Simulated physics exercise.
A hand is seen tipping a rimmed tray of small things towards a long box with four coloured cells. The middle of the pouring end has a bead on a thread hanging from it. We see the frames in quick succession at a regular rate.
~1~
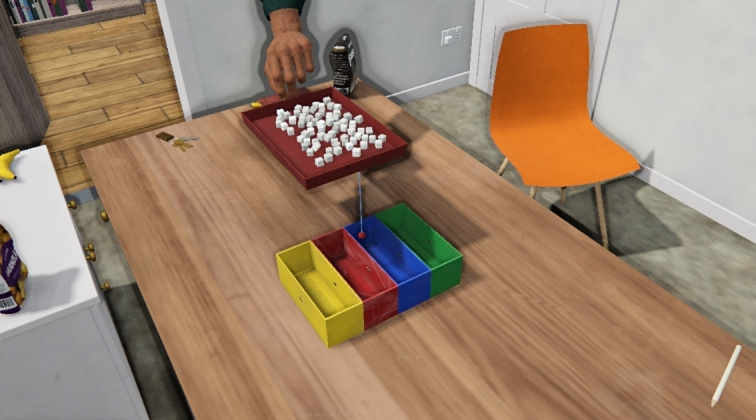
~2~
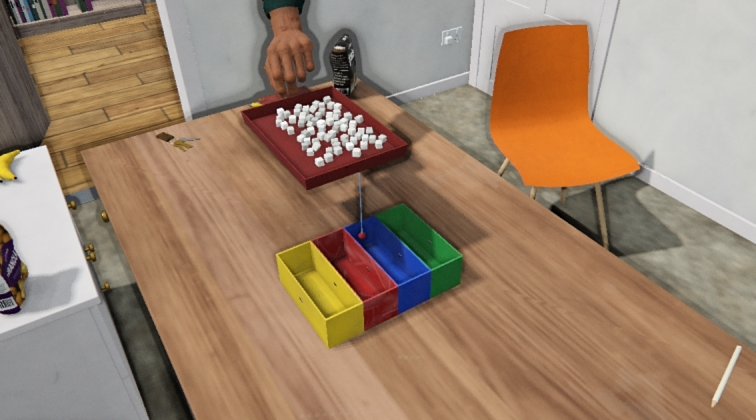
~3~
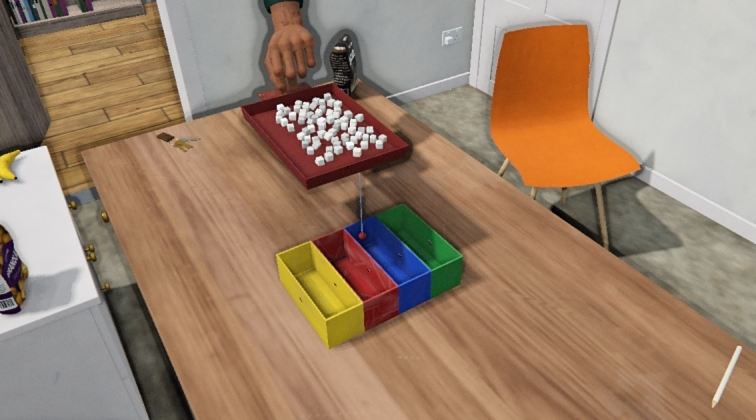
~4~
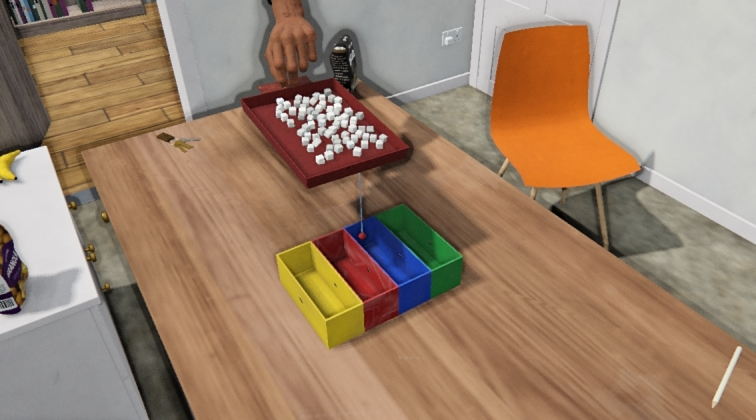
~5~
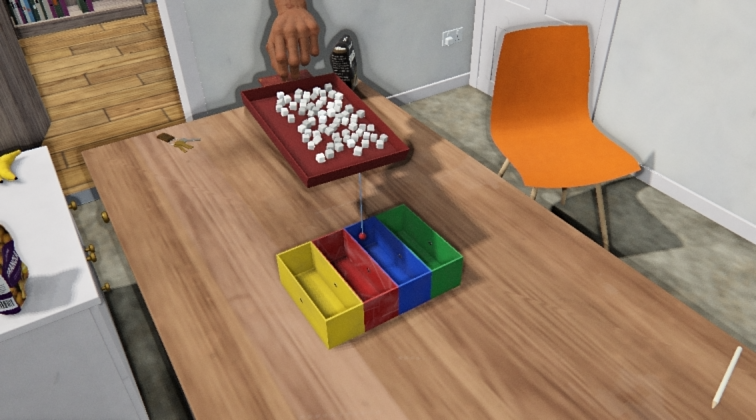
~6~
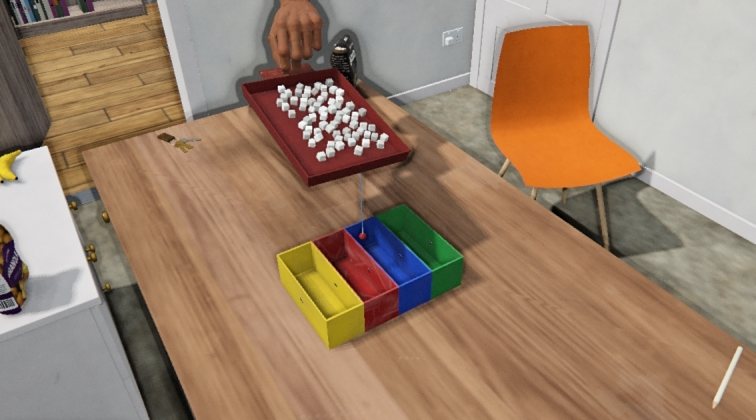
We see a hand behind a dark red tray of small white cubes, above a box with yellow, red, blue and green cells; the tray stays level at first, then its far end rises slightly while the cubes barely move.
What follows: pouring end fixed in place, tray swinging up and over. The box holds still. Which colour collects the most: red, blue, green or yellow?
Green.
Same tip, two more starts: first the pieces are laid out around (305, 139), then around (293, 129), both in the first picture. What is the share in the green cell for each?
Try 1: 50 %; try 2: 50 %.
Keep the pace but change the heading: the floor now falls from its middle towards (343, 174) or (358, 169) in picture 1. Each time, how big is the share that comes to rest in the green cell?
The first try gives close to 0 per cent, the second close to 20 per cent.
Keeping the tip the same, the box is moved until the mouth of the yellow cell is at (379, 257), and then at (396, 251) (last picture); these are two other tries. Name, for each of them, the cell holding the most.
In the first try it is red, in the second it is the red cell.
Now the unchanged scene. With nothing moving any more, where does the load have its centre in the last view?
Somewhere around (432, 267) in the last picture.
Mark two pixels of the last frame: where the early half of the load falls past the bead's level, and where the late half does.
Around (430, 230) first; around (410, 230) second.
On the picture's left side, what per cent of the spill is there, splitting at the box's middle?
That's roughly 0 per cent of the pieces.
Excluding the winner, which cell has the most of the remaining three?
The blue one.
Soon after the last picture, tray tipped steeply; all on the tray.
A little later, tray tipped right over; all on the tray.
Later still, tray tipped past a quarter turn; about half in the green cell; about a quarter in the blue cell; about a third falling or outside the box.
At rest, tray tipped past a quarter turn; about half in the green cell; about a quarter in the blue cell; none in the yellow cell; none in the red cell; about a third outside the box.
